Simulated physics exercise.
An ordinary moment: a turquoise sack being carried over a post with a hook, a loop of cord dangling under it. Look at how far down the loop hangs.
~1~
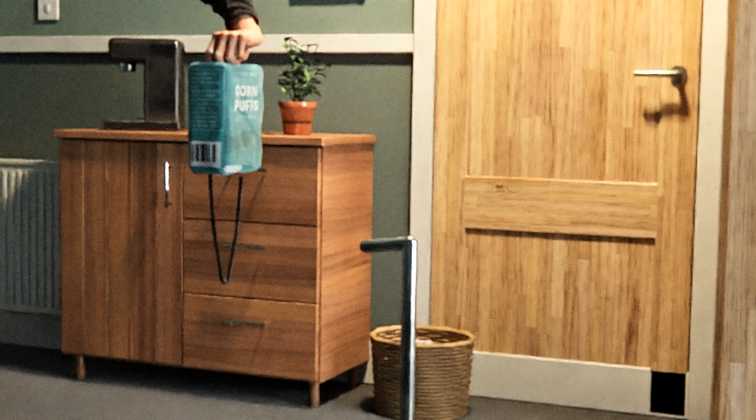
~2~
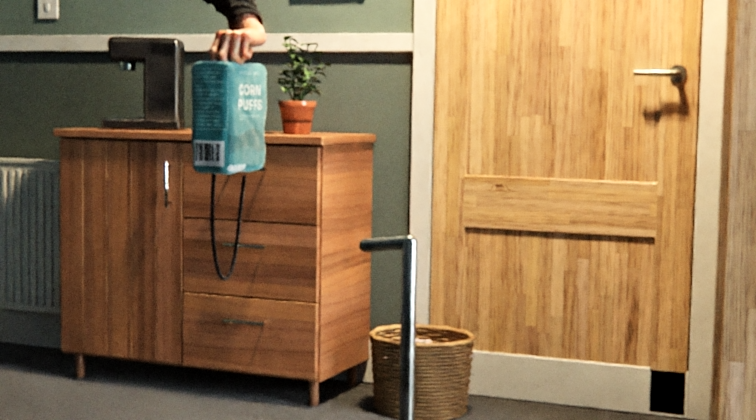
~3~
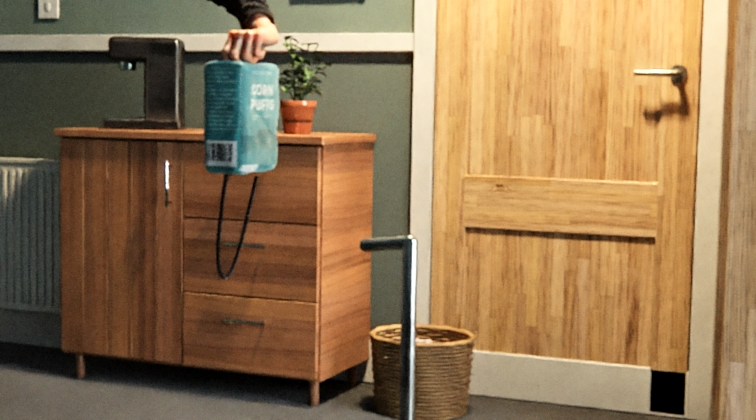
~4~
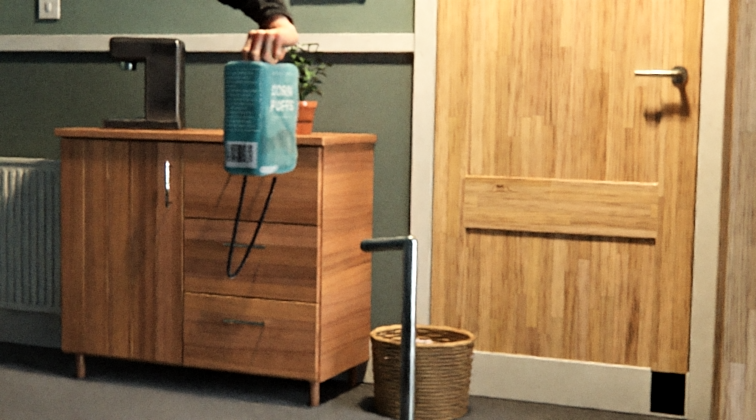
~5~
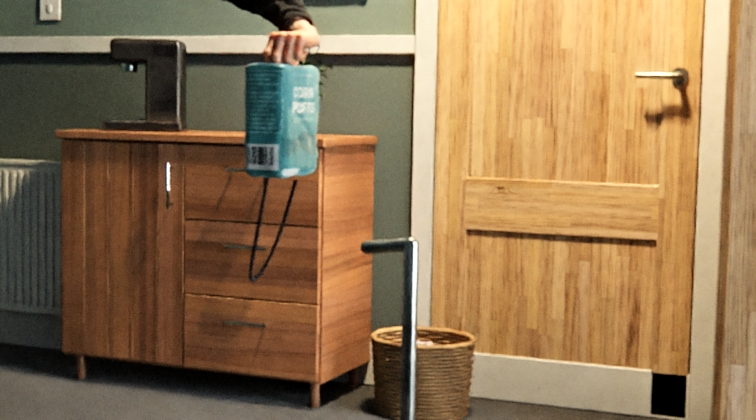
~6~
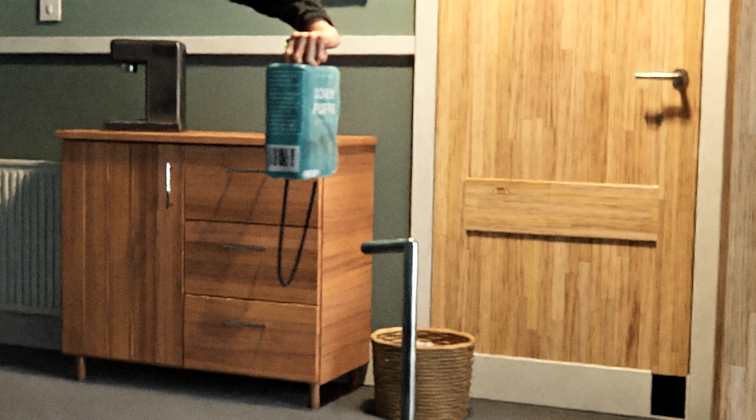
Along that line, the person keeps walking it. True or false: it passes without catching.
False.
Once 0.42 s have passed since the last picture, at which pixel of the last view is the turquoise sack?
I'd put it at roughly (377, 124) in the last picture's pixels.
Then, 0.42 s after the last picture, sack nearing the post near (377, 124).
Then, 0.84 s after the last picture, sack past the post near (455, 126).
At rest, sack past the post near (497, 127); loop tight round the post, hand stopped. The turquoise sack gets caught.
